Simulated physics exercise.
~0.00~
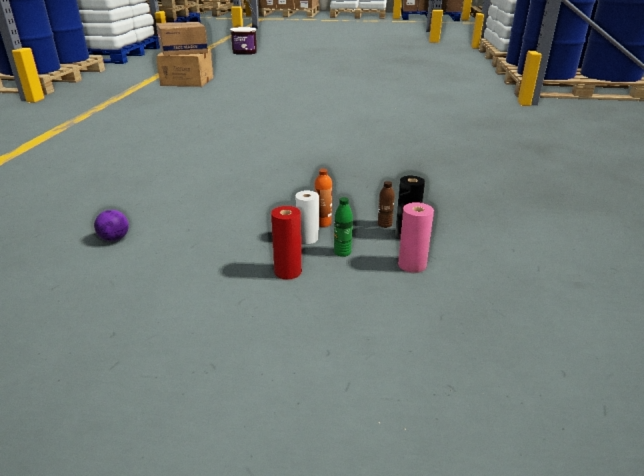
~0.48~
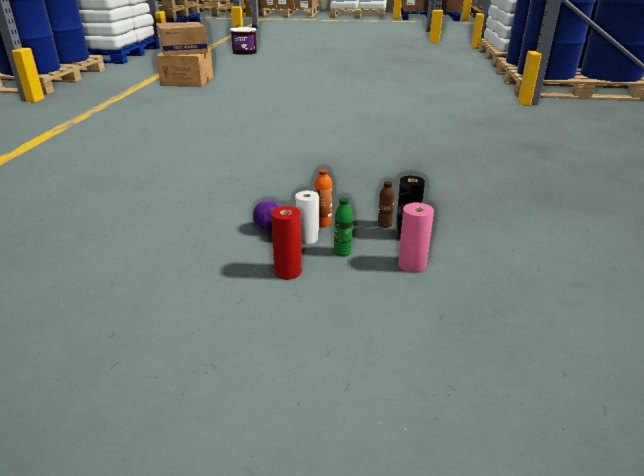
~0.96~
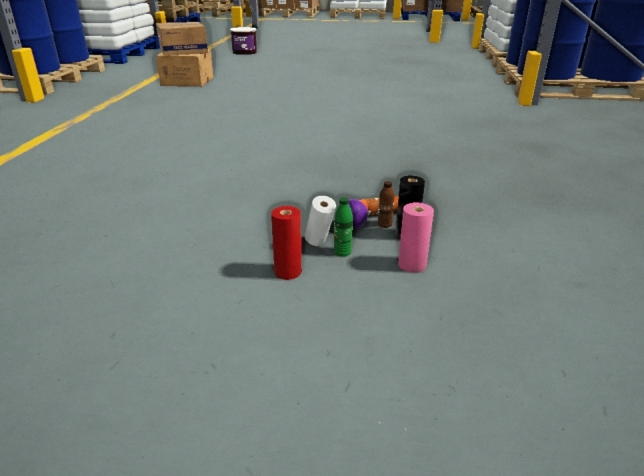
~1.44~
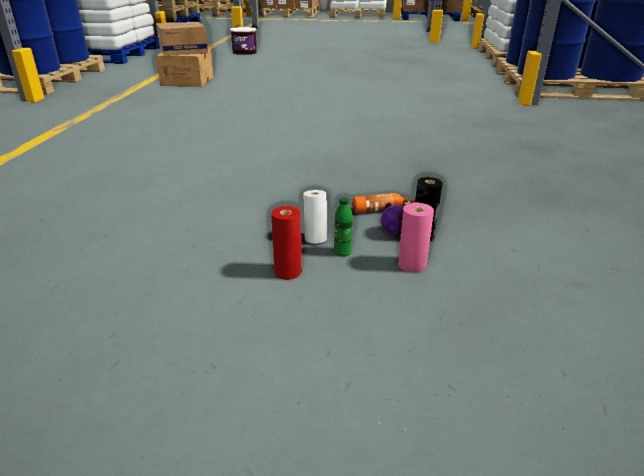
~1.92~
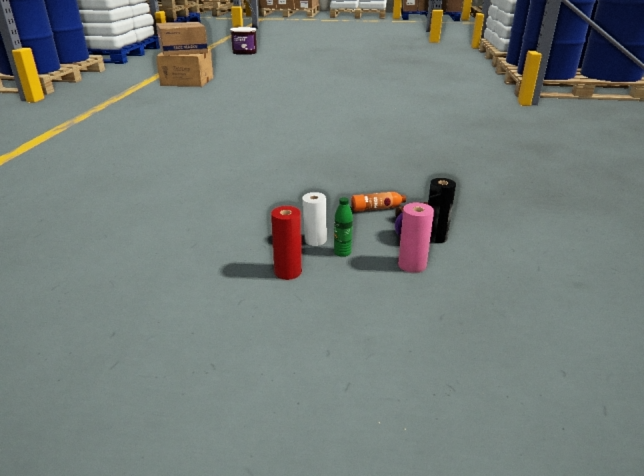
A purple ball rolls right, topples the orange and brown bottles, and nudges the black roll.
